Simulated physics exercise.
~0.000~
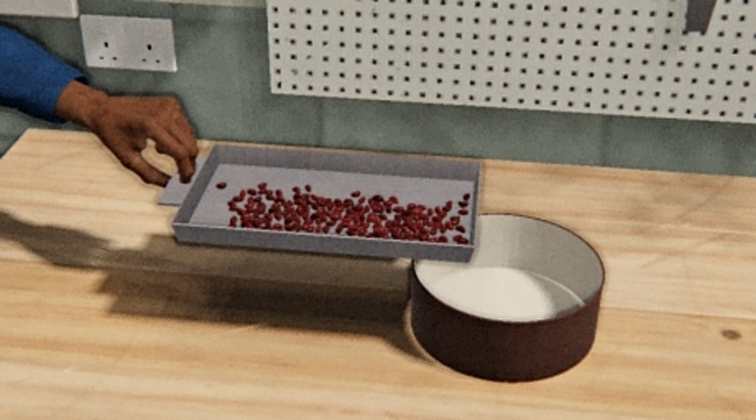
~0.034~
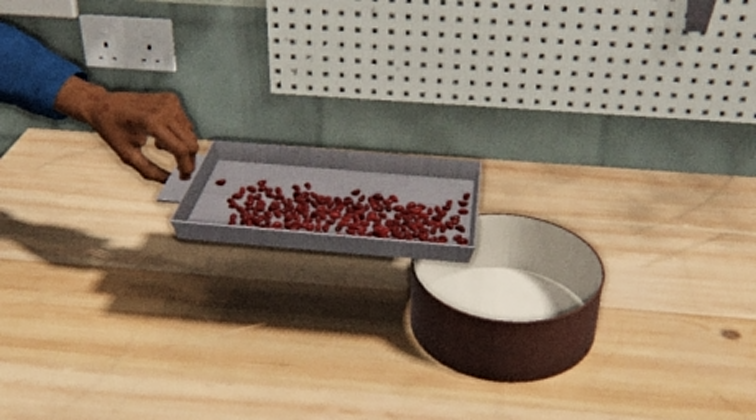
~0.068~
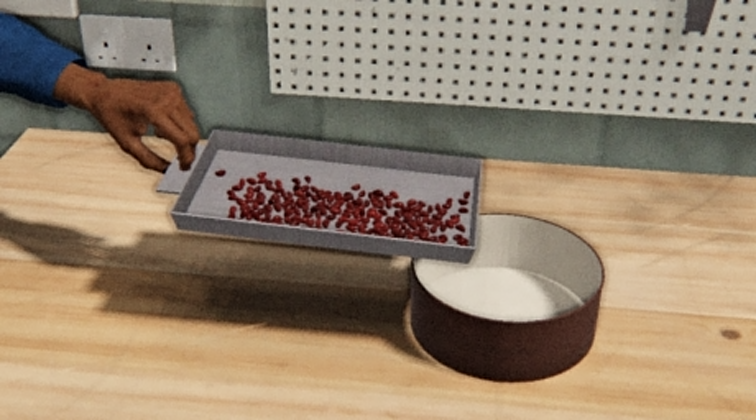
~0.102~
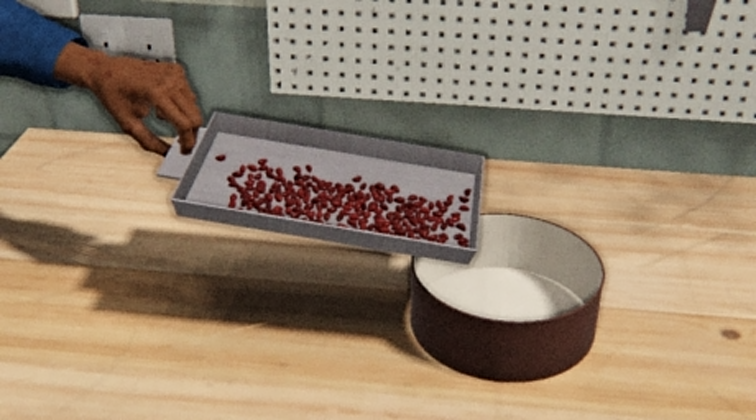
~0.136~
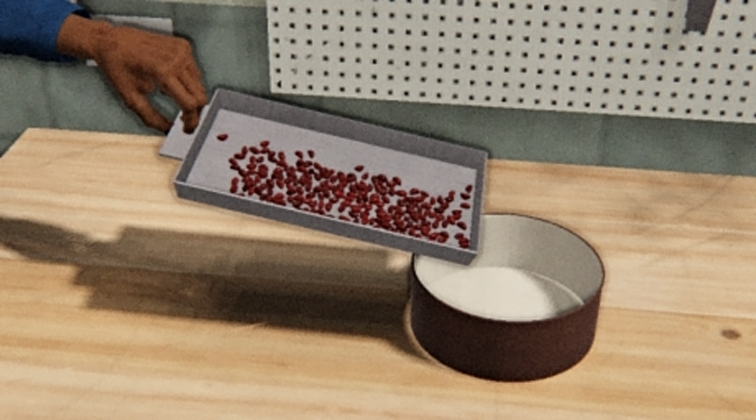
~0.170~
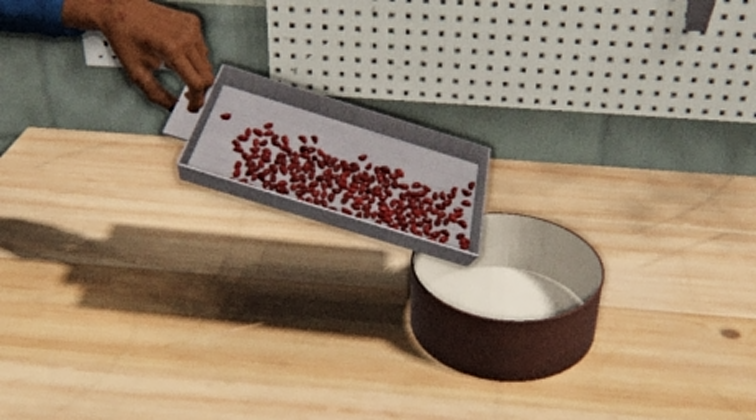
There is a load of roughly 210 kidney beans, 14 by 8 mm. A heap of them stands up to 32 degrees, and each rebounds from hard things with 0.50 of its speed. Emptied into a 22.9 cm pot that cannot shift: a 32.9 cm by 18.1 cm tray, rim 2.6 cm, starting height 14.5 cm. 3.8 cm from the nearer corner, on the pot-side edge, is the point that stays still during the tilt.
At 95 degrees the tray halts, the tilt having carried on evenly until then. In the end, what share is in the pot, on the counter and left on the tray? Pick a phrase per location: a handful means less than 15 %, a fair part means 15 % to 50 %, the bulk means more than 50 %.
Pot: The bulk, counter: A fair part, tray: A handful.
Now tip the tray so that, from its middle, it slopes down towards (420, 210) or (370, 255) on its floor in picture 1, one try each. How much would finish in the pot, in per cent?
Around 100 % for the first direction, around 30 % for the second.
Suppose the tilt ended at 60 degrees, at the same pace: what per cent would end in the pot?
Result: Close to 30 %.
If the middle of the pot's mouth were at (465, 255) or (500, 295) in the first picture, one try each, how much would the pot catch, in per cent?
Roughly 25 and 100 percent.
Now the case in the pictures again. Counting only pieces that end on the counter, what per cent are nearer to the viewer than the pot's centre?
Roughly 100 percent of the spill.
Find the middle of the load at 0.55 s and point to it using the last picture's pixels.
Roughly pixel (467, 244).
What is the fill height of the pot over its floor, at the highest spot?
I'd say near 2.0 centimetres.
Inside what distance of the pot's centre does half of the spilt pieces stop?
That comes to near 28 cm.
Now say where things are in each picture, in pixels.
In the first frame, tray tilt 0 degrees, front corners at (177, 221) and (470, 243); middle of the pieces at (347, 221); pot at (508, 263).
In the second frame, tray tilt 1 degrees, front corners at (177, 219) and (470, 244); middle of the pieces at (346, 220).
In the third frame, tray tilt 3 degrees, front corners at (177, 210) and (471, 245), lowest corner right front; middle of the pieces at (346, 216).
In the fourth frame, tray tilt 7 degrees, front corners at (178, 197) and (472, 246), lowest corner right front; middle of the pieces at (347, 209).
In the fifth frame, tray tilt 13 degrees, front corners at (180, 179) and (473, 249), lowest corner right front; middle of the pieces at (349, 200).
In the sixth frame, tray tilt 19 degrees, front corners at (184, 162) and (474, 251), lowest corner right front; middle of the pieces at (352, 191); pot at (507, 263). Its pace works out near 170 degrees a second.
After 0.40 s, tilt 59 degrees; the tray holds 100 %, the pot 0 %.
After 0.55 s, tilt 85 degrees; the tray holds 95 %, the pot 0 %.
After 0.82 s, tilt 95 degrees; the tray holds 5 %, the pot 60 %.
At rest (2.2 s), pot 65 %, counter 35 %, tray 0 %.
